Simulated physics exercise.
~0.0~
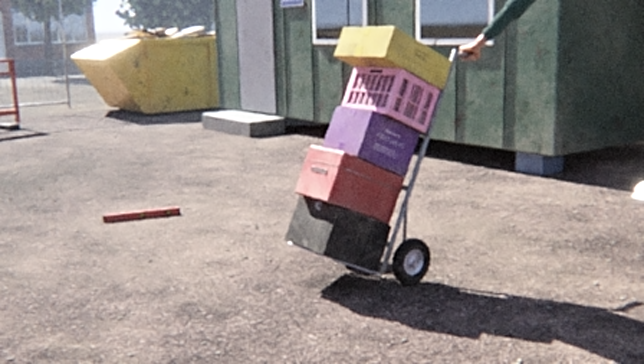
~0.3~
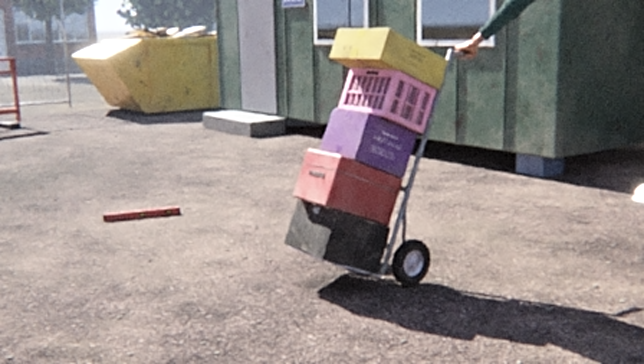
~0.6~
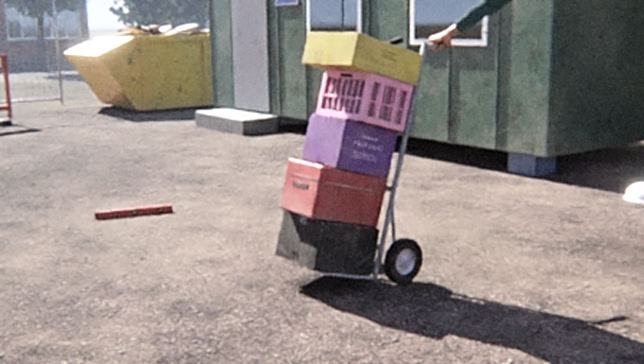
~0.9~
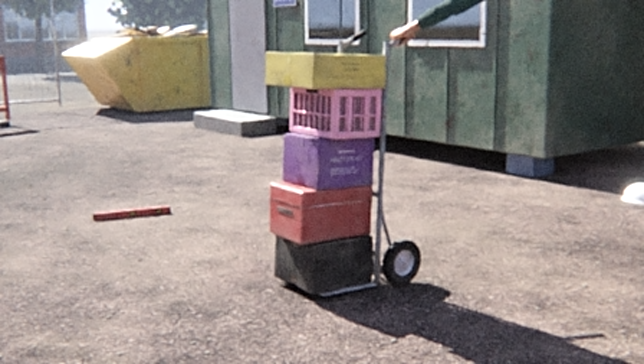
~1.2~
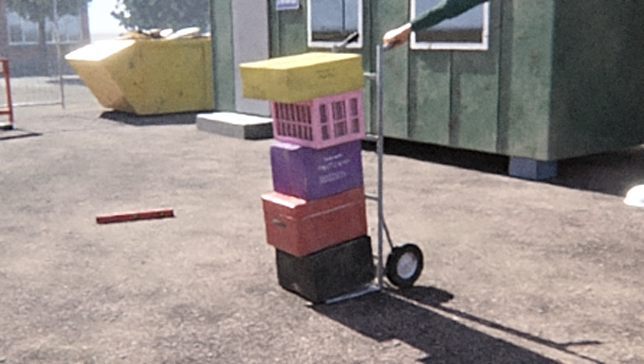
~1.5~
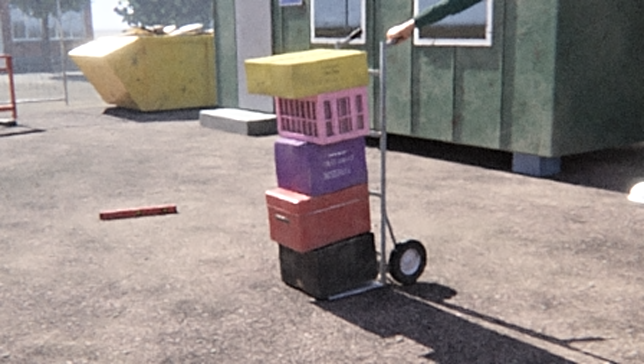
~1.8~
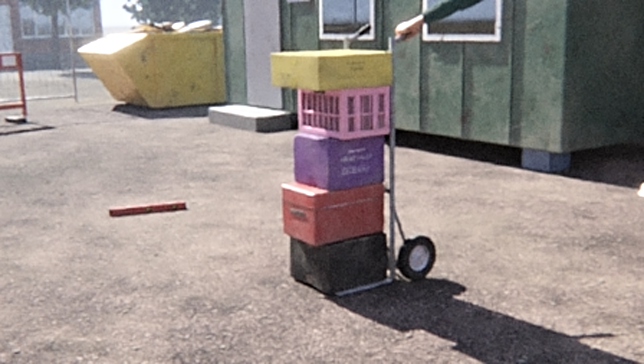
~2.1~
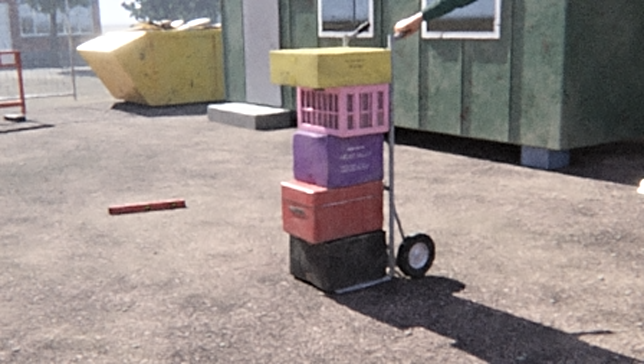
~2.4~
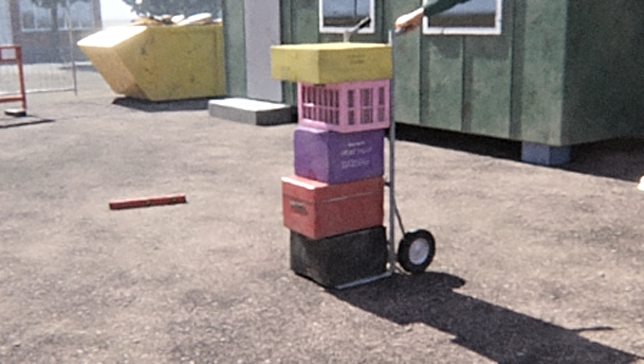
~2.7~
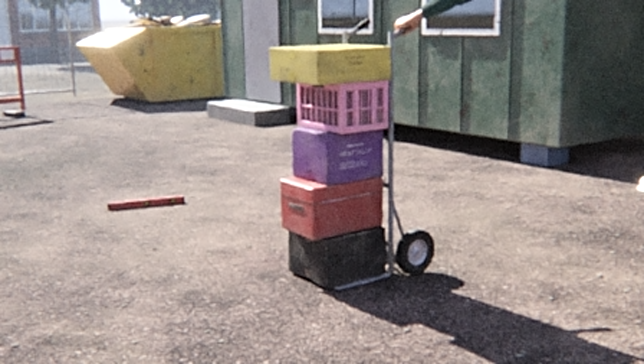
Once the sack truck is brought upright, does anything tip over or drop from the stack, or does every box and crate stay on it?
Every box and crate stays on the stack. The upper ones rock forward a little when the truck comes upright, but they settle back and nothing is lost.
A tall stack of five colourful boxes and crates, leaning back on a sack truck, was tipped upright by a hand at the top; the upper ones rocked forward as it stopped, then settled back, and the whole stack stayed standing.
